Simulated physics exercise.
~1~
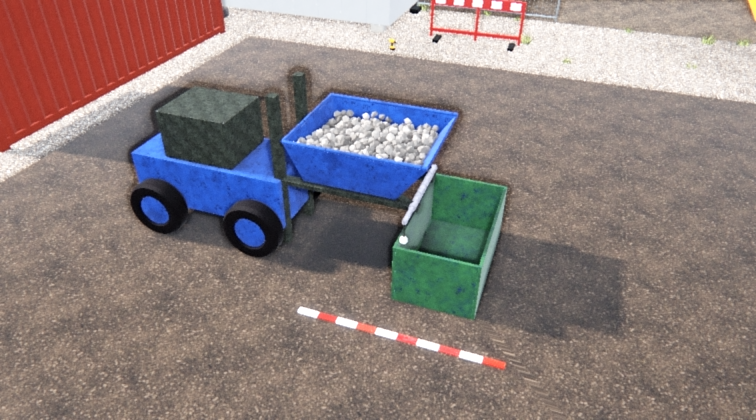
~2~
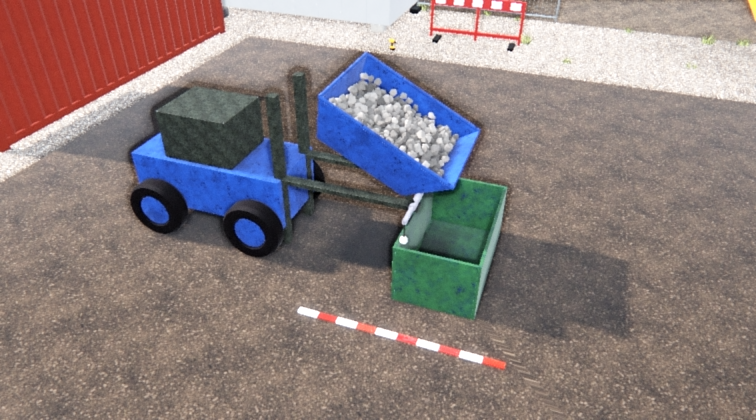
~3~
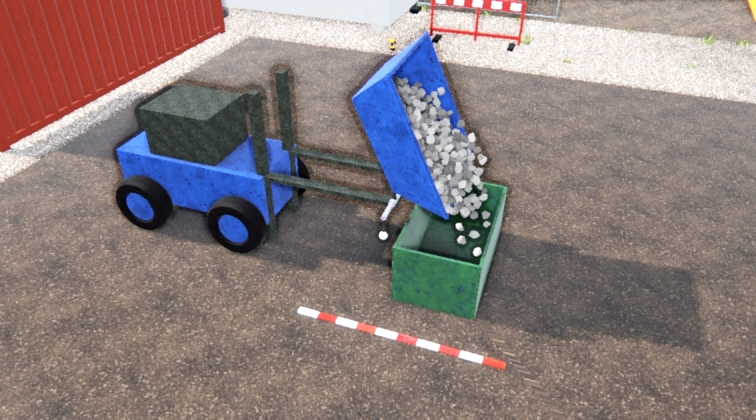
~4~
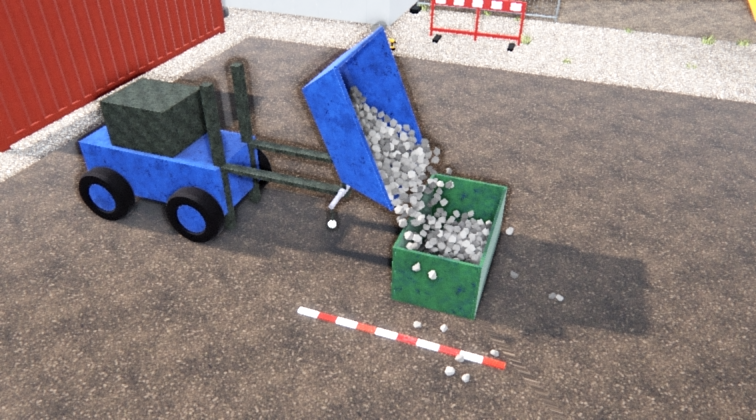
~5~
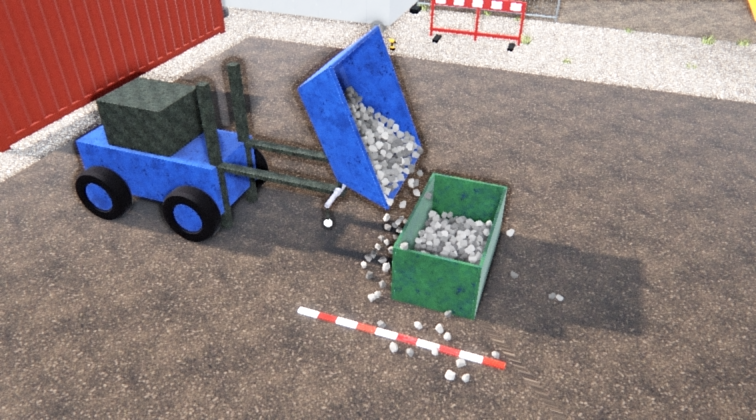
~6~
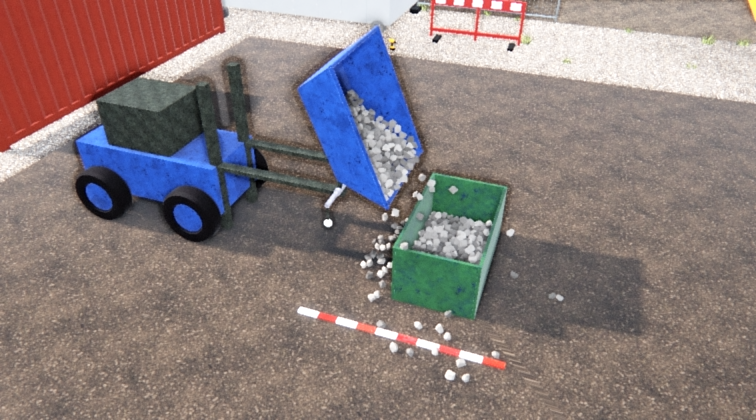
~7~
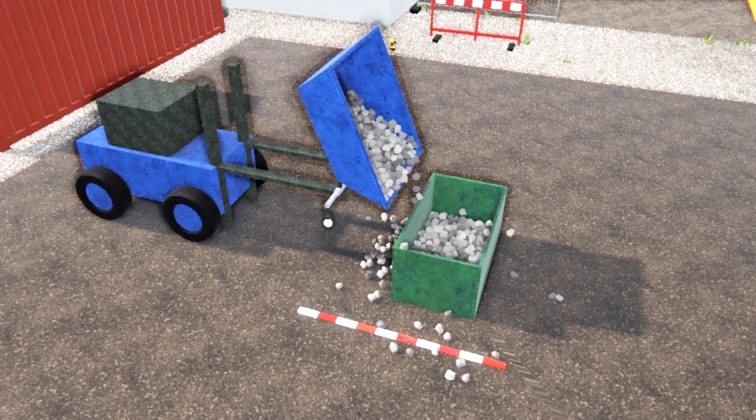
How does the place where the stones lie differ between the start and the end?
At the start the stones are all heaped in the raised blue skip. By the end many lie lower and further right in the green bin, with some still in the tilted skip and a few scattered on the ground.
